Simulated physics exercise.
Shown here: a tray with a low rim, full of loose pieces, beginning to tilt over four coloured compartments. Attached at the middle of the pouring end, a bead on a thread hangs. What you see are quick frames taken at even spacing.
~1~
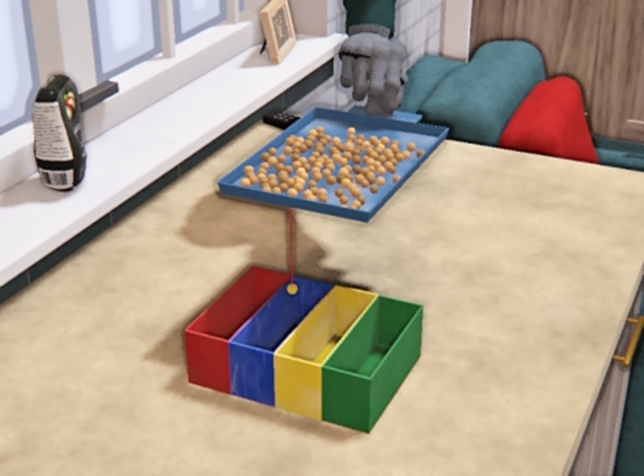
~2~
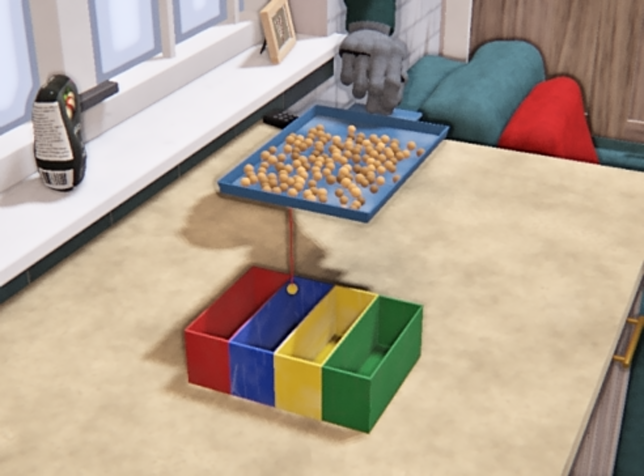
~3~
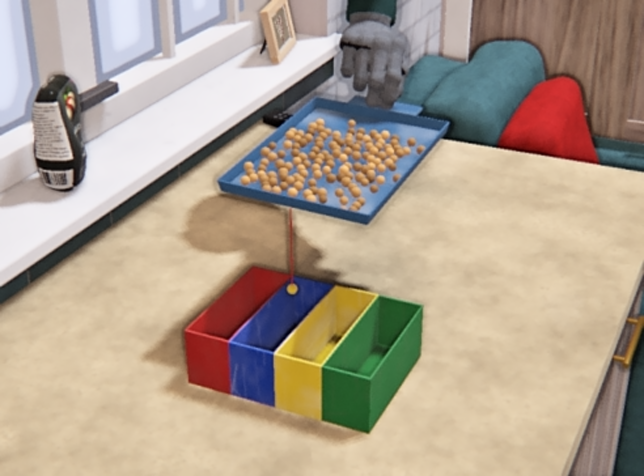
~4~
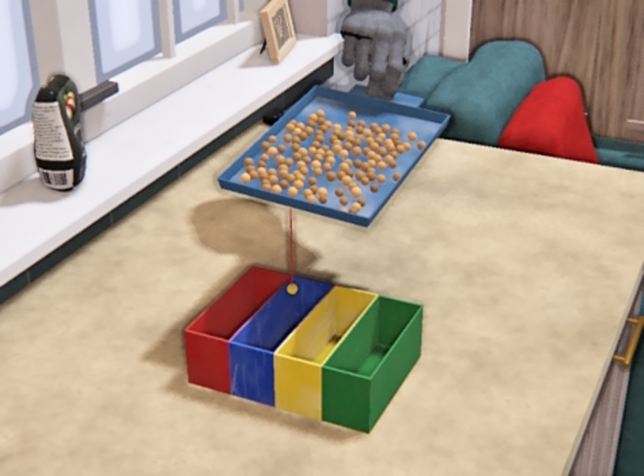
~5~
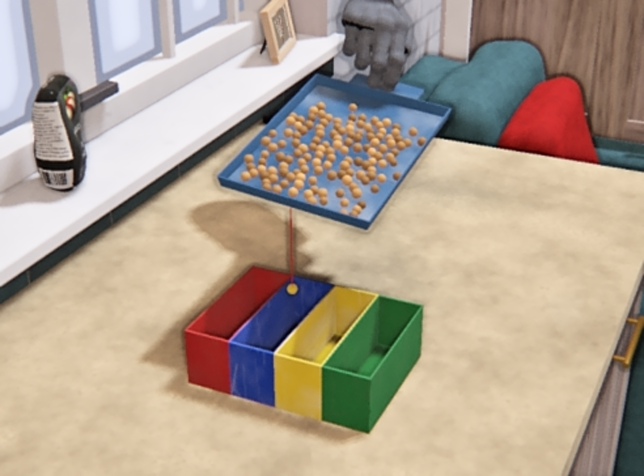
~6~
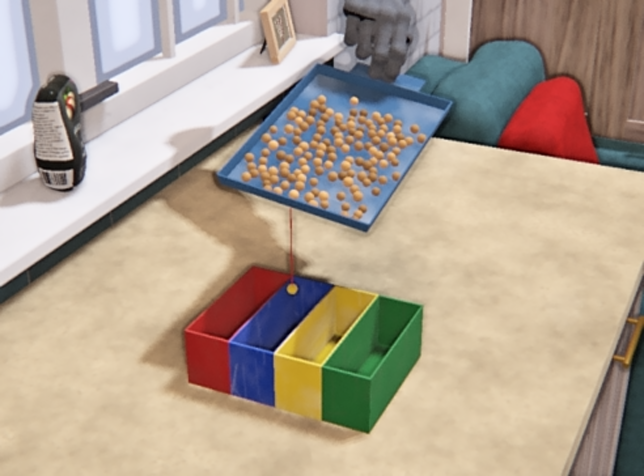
A gloved hand behind a blue tray of small round beads as its far side rises gradually above four coloured compartments.
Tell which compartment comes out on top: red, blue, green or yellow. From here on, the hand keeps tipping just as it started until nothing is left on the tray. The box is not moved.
It is green that comes out on top.
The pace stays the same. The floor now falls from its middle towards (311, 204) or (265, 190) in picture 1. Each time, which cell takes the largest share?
That yellow cell, then the red one.
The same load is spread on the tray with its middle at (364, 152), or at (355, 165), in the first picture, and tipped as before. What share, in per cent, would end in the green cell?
Some 60 and then some 50 per cent.
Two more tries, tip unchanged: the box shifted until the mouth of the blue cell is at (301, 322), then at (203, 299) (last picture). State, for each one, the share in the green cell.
It comes to roughly 20 per cent in one try and roughly 0 per cent in the next.
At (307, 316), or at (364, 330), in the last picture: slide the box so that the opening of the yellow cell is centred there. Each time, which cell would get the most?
Try 1 - the green cell; try 2 - yellow.
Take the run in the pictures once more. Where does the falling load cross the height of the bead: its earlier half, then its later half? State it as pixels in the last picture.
I'd put it at roughly (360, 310), and after that at roughly (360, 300).
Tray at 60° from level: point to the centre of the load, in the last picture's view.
The load's middle is around (348, 183).
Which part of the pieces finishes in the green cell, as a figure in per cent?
It comes to roughly 60 percent of the load.
Just after the last frame, tray tipped steeply; almost all on the tray; just a few in the green cell; just a few falling or outside the box.
A moment on, tray tipped right over; just a few on the tray; roughly half in the green cell; roughly a third in the yellow cell; just a few in the blue cell; about a tenth falling or outside the box.
Further on, tray tipped past a quarter turn; roughly half in the green cell; roughly a third in the yellow cell; just a few in the blue cell; just a few falling or outside the box.
When it is over, tray tipped past a quarter turn; roughly half in the green cell; roughly a third in the yellow cell; just a few in the blue cell; not one in the red cell; just a few outside the box.
